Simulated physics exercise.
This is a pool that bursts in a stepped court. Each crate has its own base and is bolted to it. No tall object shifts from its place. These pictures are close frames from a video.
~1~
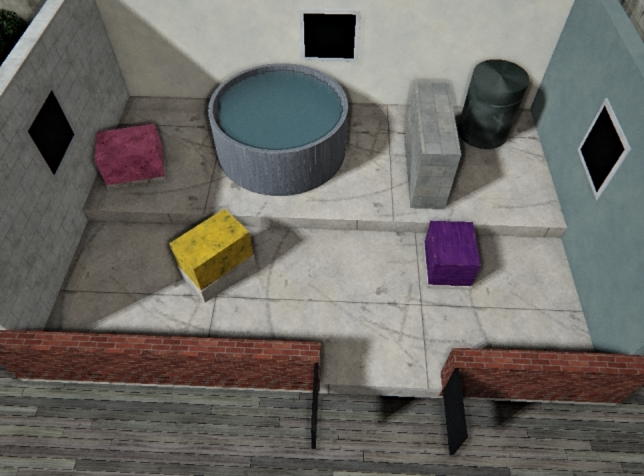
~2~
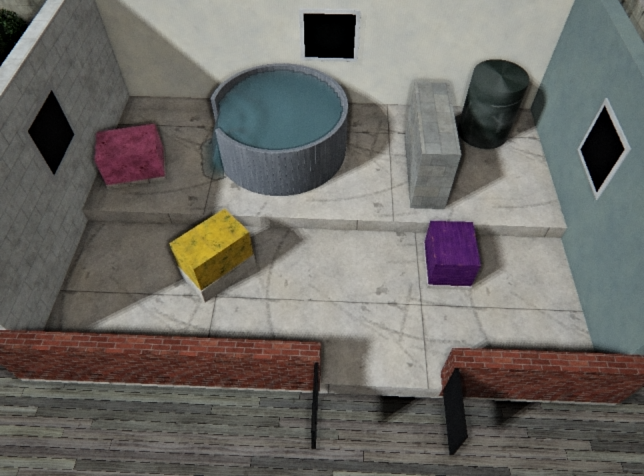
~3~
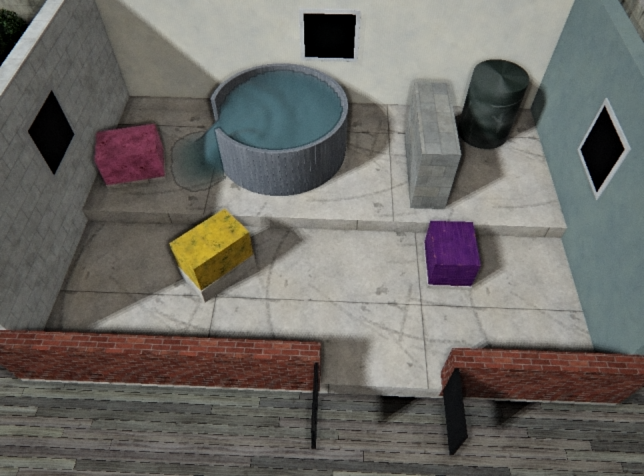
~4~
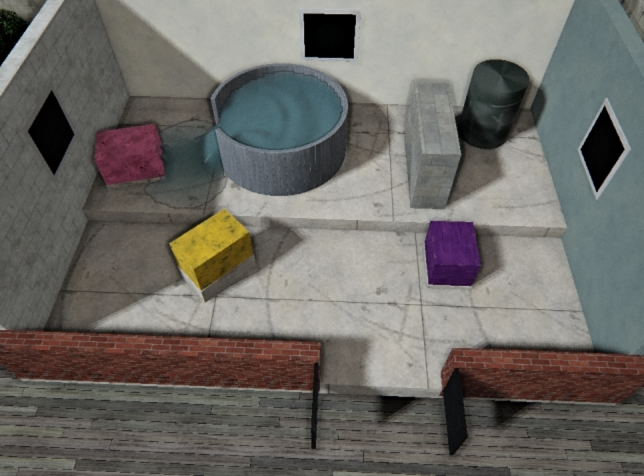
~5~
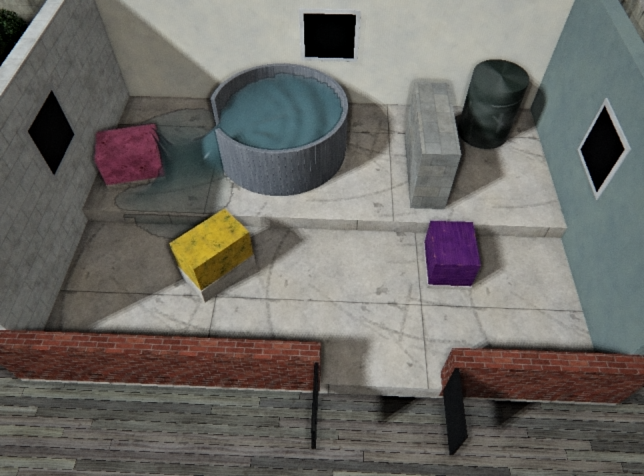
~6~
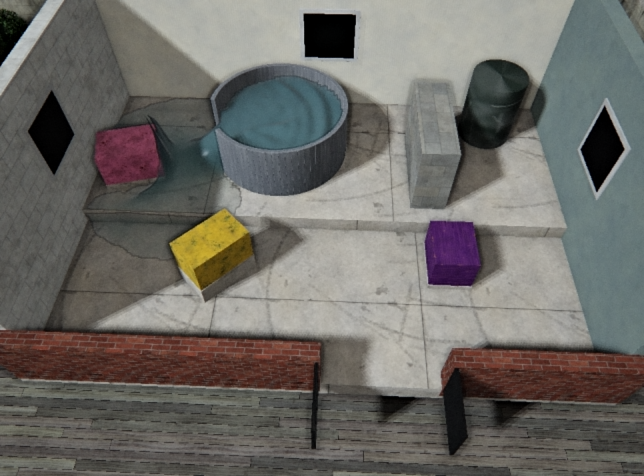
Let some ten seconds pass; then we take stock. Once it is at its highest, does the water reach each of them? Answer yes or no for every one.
Pink crate: Yes, it gets wet; yellow crate: No, it stays dry; purple crate: Yes, it gets wet.
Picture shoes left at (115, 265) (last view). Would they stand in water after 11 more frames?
Lab note: Spot reads soaked.
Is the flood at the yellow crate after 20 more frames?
For yellow crate the answer is wetted.
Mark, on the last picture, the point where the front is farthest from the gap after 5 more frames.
Close to (35, 354).
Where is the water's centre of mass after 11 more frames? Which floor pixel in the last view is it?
It's close to (224, 167).
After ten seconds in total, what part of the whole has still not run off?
My reading is around 98 percent.
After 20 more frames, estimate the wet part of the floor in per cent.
Estimate: Near 45 %.
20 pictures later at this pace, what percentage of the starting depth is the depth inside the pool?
My reading is roughly 42 in a hundred.
A moment on, water covers 25 % of the floor; the pink crate water round its plinth, the yellow crate water round its plinth, the purple crate not reached.
Next, water covers 30 % of the floor; the pink crate water round its plinth, the yellow crate water round its plinth, the purple crate not reached.
Then, water covers 45 % of the floor; the pink crate water round its plinth, the yellow crate water round its plinth, the purple crate not reached.
Later, water covers 75 % of the floor; the pink crate water round its plinth, the yellow crate water round its plinth, the purple crate water round its plinth.
In the end, water covers 90 % of the floor; the pink crate was topped, the yellow crate stayed above the water, the purple crate was topped.
